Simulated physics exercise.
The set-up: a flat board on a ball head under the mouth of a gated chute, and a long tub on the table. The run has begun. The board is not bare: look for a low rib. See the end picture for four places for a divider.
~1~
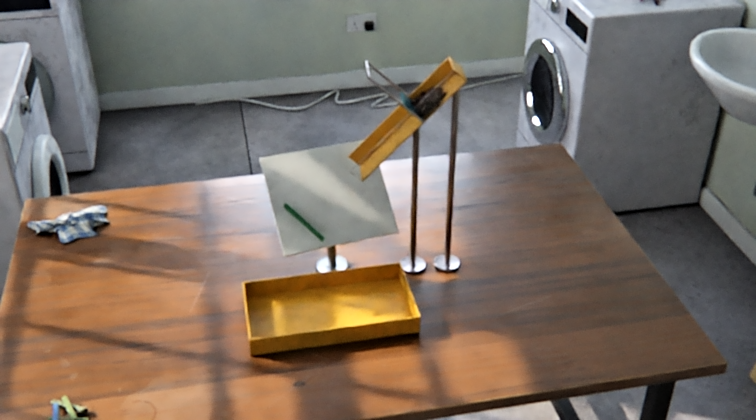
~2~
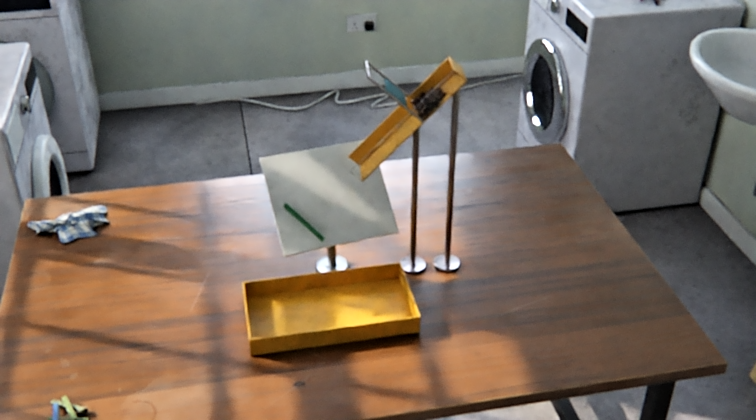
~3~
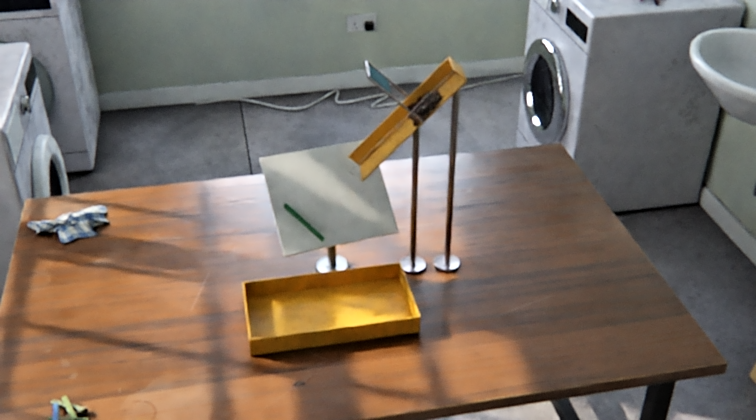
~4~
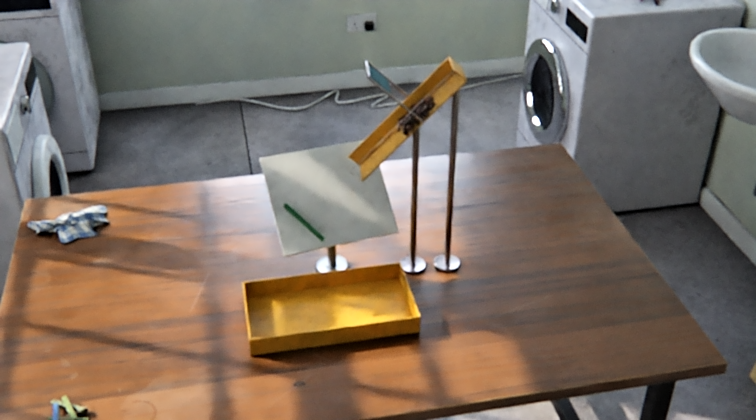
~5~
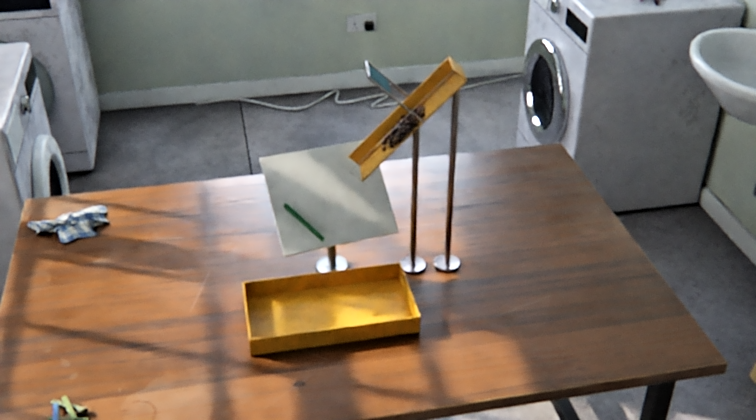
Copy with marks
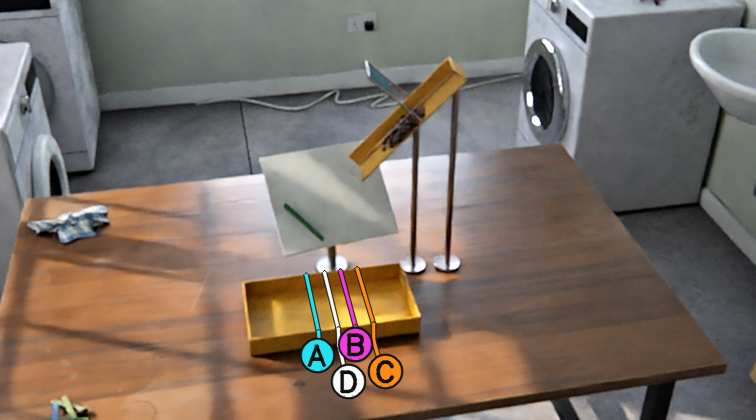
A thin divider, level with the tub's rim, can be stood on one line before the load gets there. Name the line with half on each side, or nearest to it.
Use line B.
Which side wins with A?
Right.
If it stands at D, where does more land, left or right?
Right.
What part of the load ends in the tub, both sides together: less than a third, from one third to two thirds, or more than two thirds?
It is more than two thirds.
On the marked copy, line A crosses the front rim at (318, 330); line B crosses the front rim at (355, 325); line C crosses the front rim at (373, 323); line D crosses the front rim at (338, 328).
With A, of what is caught, not one piece on the left of the divider, every piece on the right.
With B, of what is caught, roughly two thirds on the left of the divider, roughly a third on the right.
With C, of what is caught, almost all on the left of the divider, about a tenth on the right.
With D, of what is caught, just a few on the left of the divider, almost all on the right.
